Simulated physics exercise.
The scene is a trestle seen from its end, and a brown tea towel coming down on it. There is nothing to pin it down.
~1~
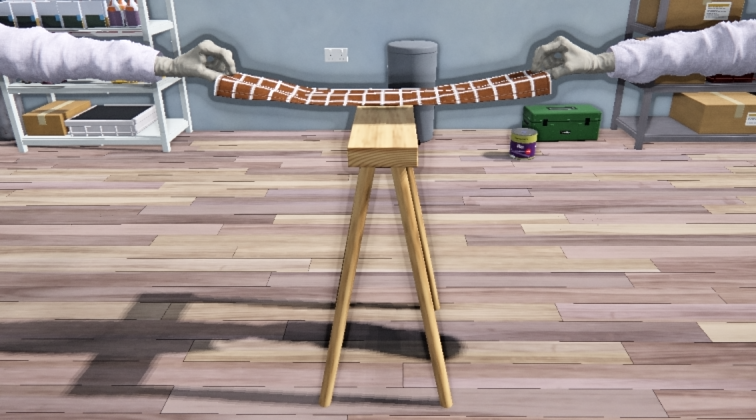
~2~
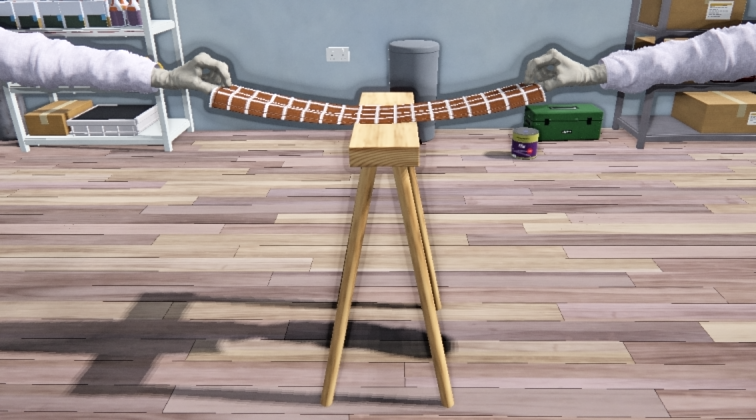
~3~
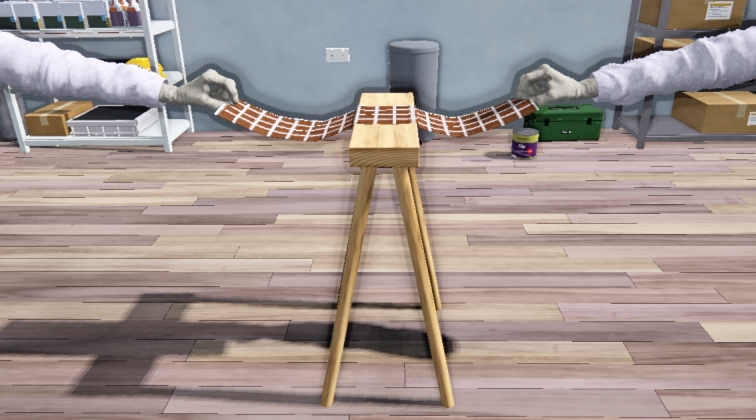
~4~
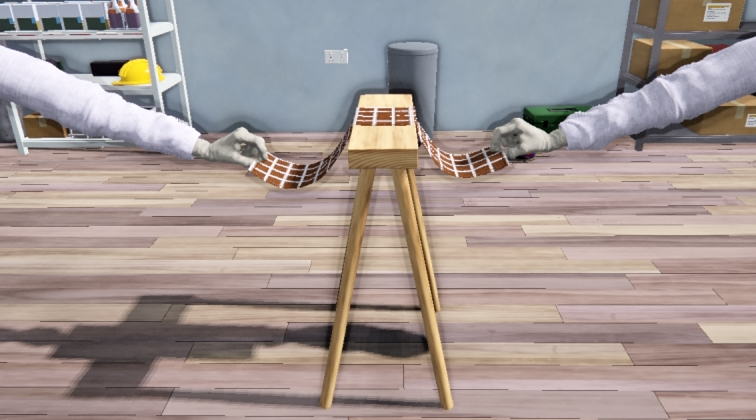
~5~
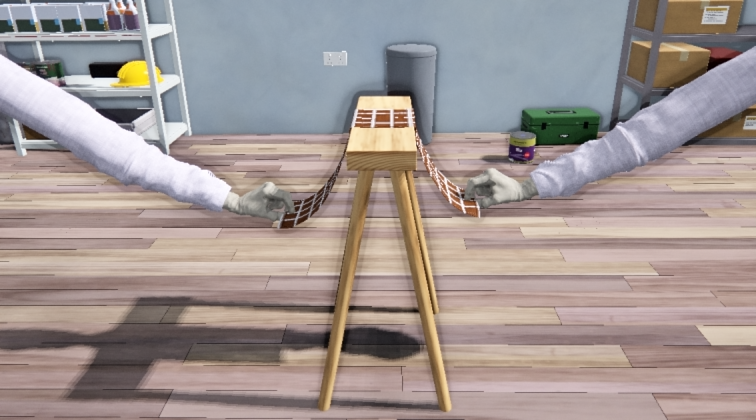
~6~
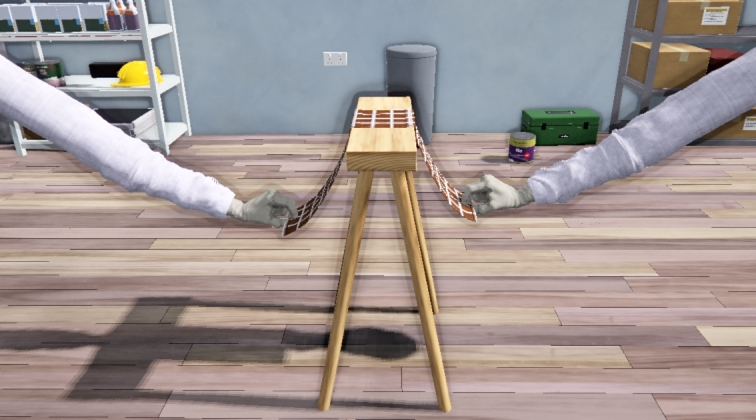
To begin with, two gloved hands hold a brown cloth with a white grid stretched out above a wooden trestle seen from its end. The hands lower it until its middle lies across the top, then bring both ends down and inward, leaving the sides draped below the beam, still held.
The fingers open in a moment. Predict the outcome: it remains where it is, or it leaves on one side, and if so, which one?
Most likely it is going to remain draped.
Then, 0.70 s after the last picture, tea towel hanging on both sides, left end near (382, 241), right end near (403, 228).
Then, 1.58 s after the last picture, tea towel hanging on both sides, left end near (372, 244), right end near (412, 228).
At rest, tea towel hanging on both sides, left end near (358, 245), right end near (420, 228). The brown tea towel hangs there.
